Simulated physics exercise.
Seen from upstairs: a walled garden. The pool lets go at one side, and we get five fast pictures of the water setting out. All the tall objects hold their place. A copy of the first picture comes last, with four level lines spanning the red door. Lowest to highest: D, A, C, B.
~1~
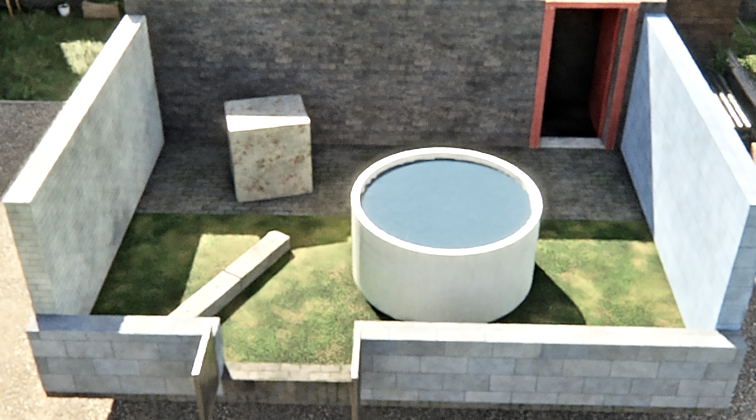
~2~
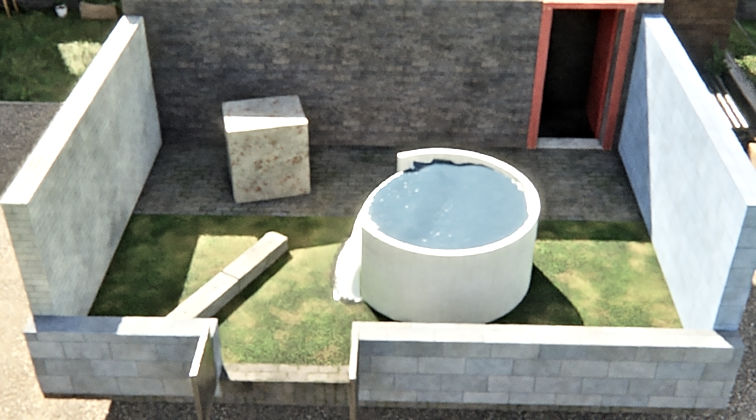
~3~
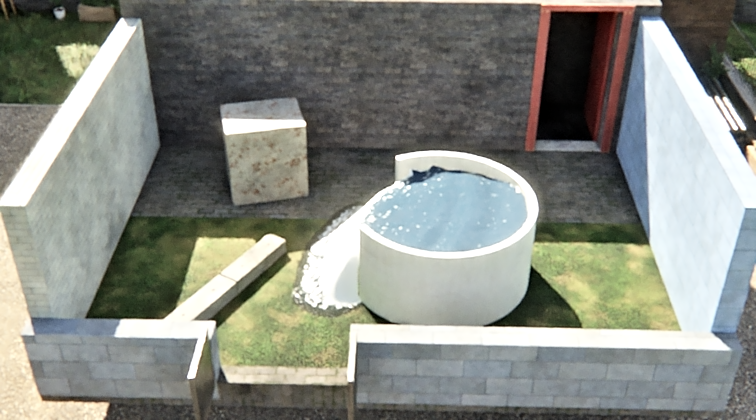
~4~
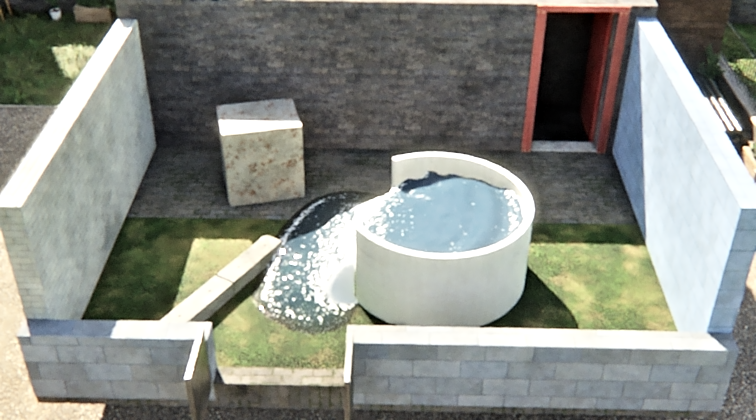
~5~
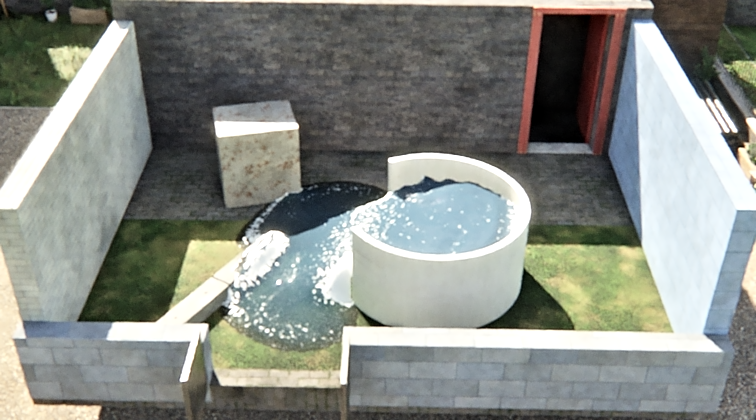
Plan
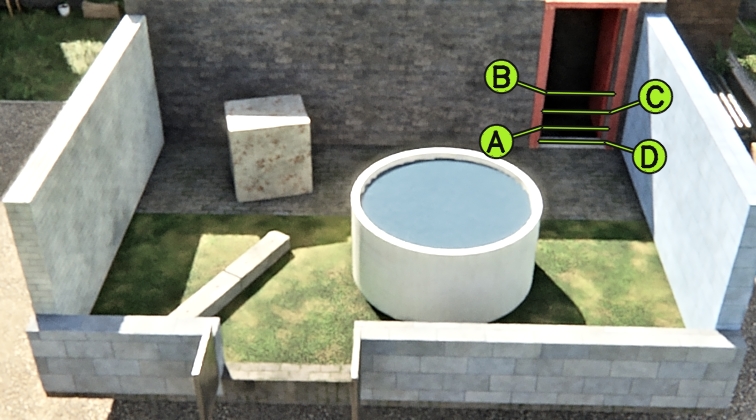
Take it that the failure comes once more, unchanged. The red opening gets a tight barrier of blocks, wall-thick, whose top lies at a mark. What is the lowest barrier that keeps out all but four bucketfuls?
The limit is D.
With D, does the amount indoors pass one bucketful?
No, less.
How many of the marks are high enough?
All four.
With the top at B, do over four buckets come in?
No, not at all.
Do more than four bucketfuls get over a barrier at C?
No, that is safe.
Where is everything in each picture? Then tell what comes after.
Water in the pool at rest, its middle at (446, 203); foot of the red doorway at (571, 148); open gate at (287, 316).
Water covers 2 % of the ground and shows as far out as (357, 299).
Water covers 5 % of the ground and shows as far out as (321, 308).
Water covers 11 % of the ground and shows as far out as (267, 305).
Water covers 17 % of the ground and shows as far out as (314, 187).
On the marked copy, A at (574, 128); B at (579, 93); C at (576, 111); D at (572, 141); from the bottom up D, A, C, B.
With A, nothing gets over.
With B, nothing gets over.
With C, nothing gets over.
With D, a splash gets over, under a bucket.
